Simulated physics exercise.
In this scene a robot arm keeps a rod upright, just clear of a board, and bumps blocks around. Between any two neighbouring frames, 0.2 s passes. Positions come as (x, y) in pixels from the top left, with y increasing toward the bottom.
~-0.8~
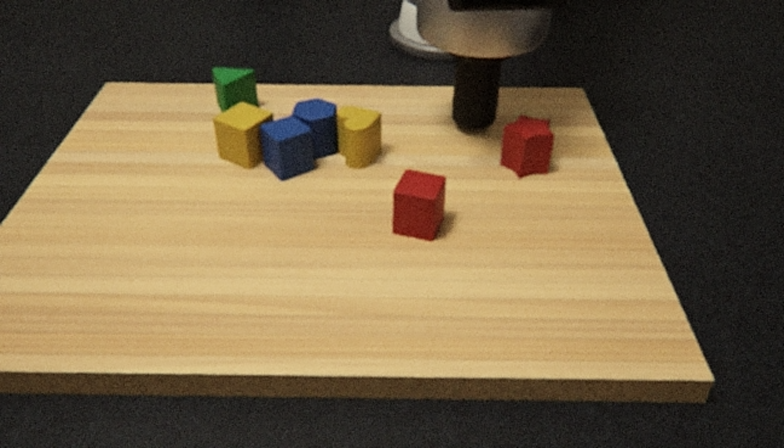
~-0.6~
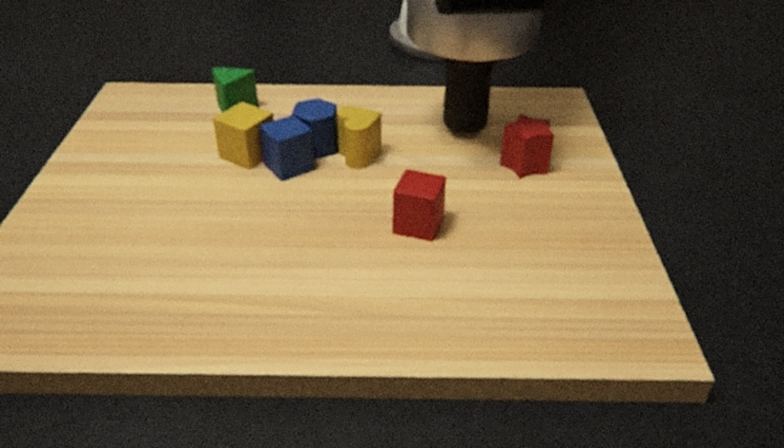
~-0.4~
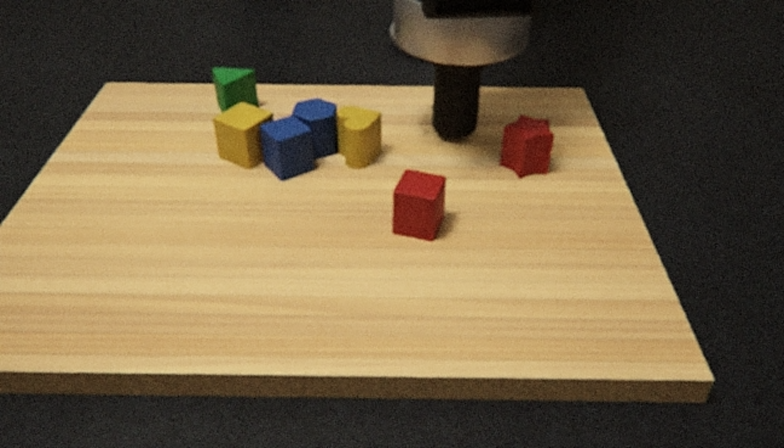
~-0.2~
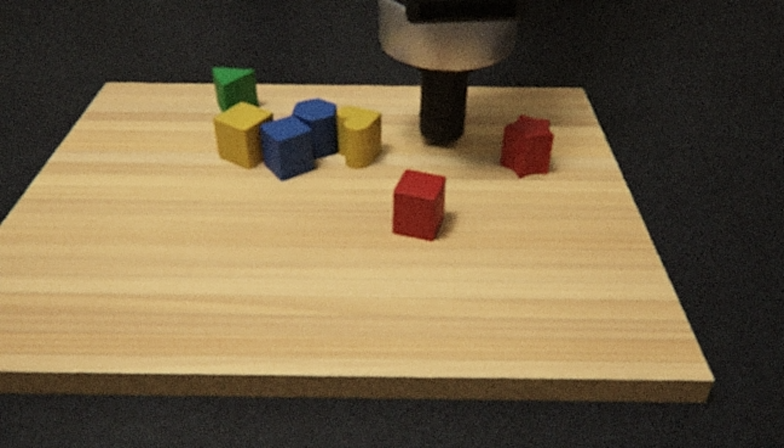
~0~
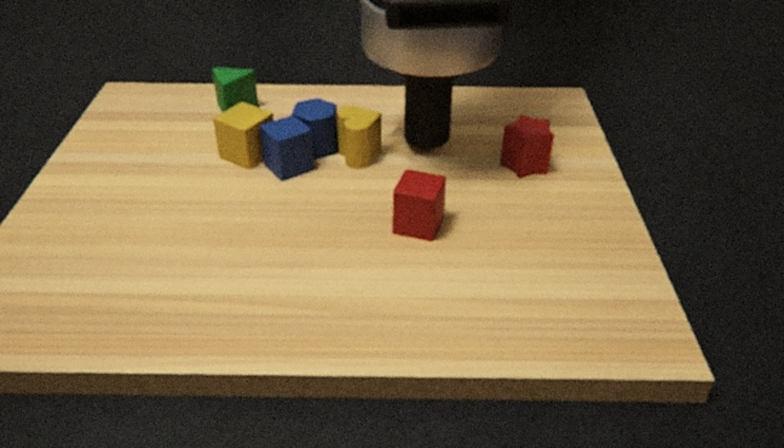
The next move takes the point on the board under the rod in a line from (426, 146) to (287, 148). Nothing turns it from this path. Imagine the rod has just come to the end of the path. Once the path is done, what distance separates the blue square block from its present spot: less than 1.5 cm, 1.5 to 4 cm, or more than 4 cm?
It gets moved 1.5 to 4 cm.
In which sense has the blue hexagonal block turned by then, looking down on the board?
Top view: Clockwise.
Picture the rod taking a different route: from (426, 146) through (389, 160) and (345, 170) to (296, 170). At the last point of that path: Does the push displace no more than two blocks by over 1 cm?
No
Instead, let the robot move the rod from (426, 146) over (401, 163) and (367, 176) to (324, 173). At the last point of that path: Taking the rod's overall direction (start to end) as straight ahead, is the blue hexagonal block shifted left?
No
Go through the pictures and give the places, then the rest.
The first picture shows lower end of the rod at (474, 119), tops of blocks, yellow square block at (243, 115), blue square block at (285, 127), blue hexagonal block at (314, 108), yellow heart-shaped block at (358, 116).
The second picture shows rod at (465, 122), blocks as before.
The third picture shows rod at (454, 127), blocks as before.
The fourth picture shows rod at (442, 132), blocks as before.
The fifth picture shows rod at (427, 138), yellow square block at (243, 115), blue square block at (285, 127), blue hexagonal block at (314, 108), yellow heart-shaped block at (358, 116).
What follows on the original path. One third of the way, rod at (380, 139); blue square block at (279, 128), turned 20° anticlockwise; blue hexagonal block at (297, 107), turned 25° clockwise; yellow heart-shaped block at (335, 119).
Two thirds of the way, rod at (333, 140); yellow square block at (234, 116); blue square block at (264, 137), turned 20° clockwise; blue hexagonal block at (284, 106), turned 35° clockwise; yellow heart-shaped block at (310, 128), turned 85° anticlockwise.
At the end, rod at (287, 140); yellow square block at (198, 116), turned 50° anticlockwise; blue square block at (261, 138), turned 30° clockwise; blue hexagonal block at (242, 102), turned 60° clockwise; yellow heart-shaped block at (303, 131), turned 115° anticlockwise.
